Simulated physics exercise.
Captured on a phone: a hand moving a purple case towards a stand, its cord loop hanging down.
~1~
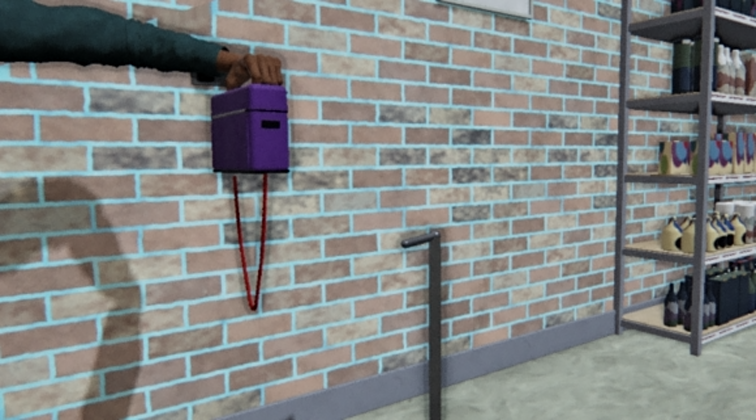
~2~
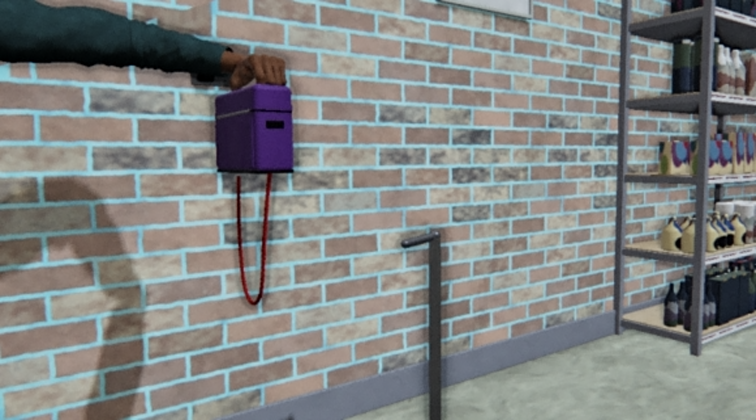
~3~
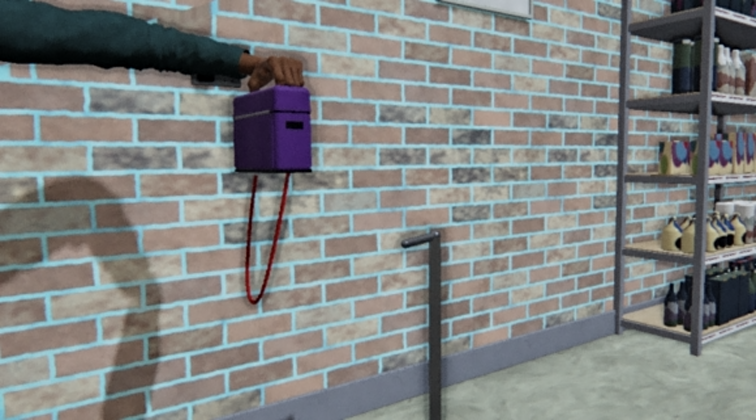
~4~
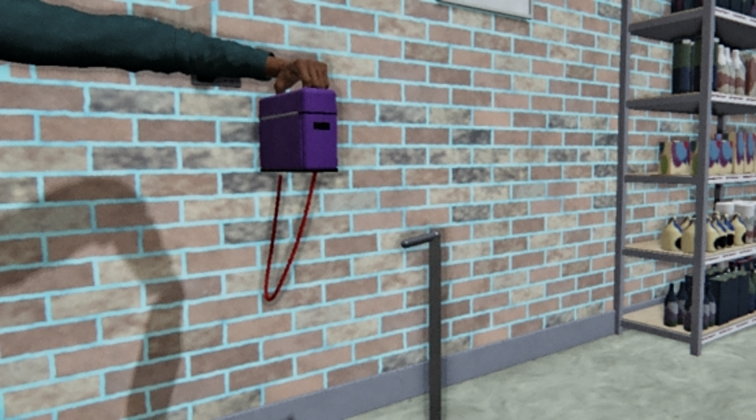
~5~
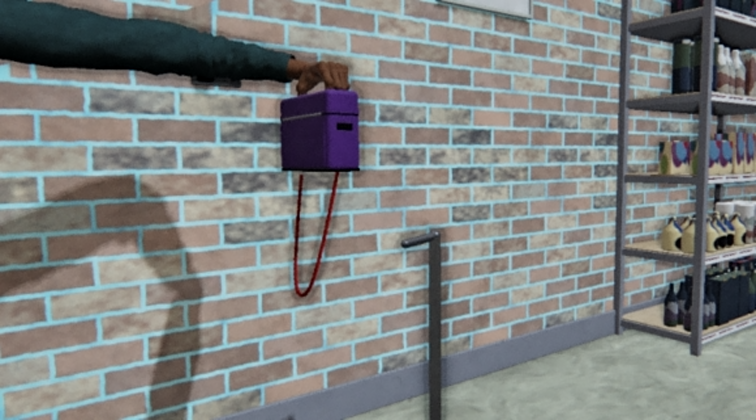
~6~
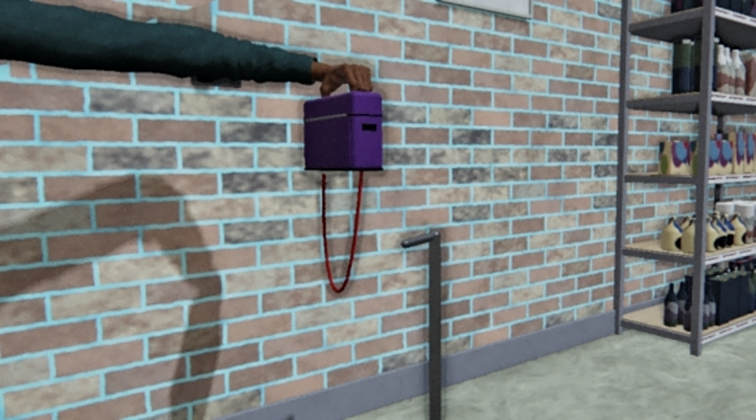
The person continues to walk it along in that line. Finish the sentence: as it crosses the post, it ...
... gets hooked.
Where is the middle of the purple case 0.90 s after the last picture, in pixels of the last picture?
It should be centred somewhere close to (453, 136).
Then, 0.40 s later than the last view, case nearing the post near (395, 135).
Then, 0.90 s later than the last view, case over the post near (453, 136).
Finally, case past the post near (489, 137); loop tight round the post, hand stopped. The purple case snags on the hook.
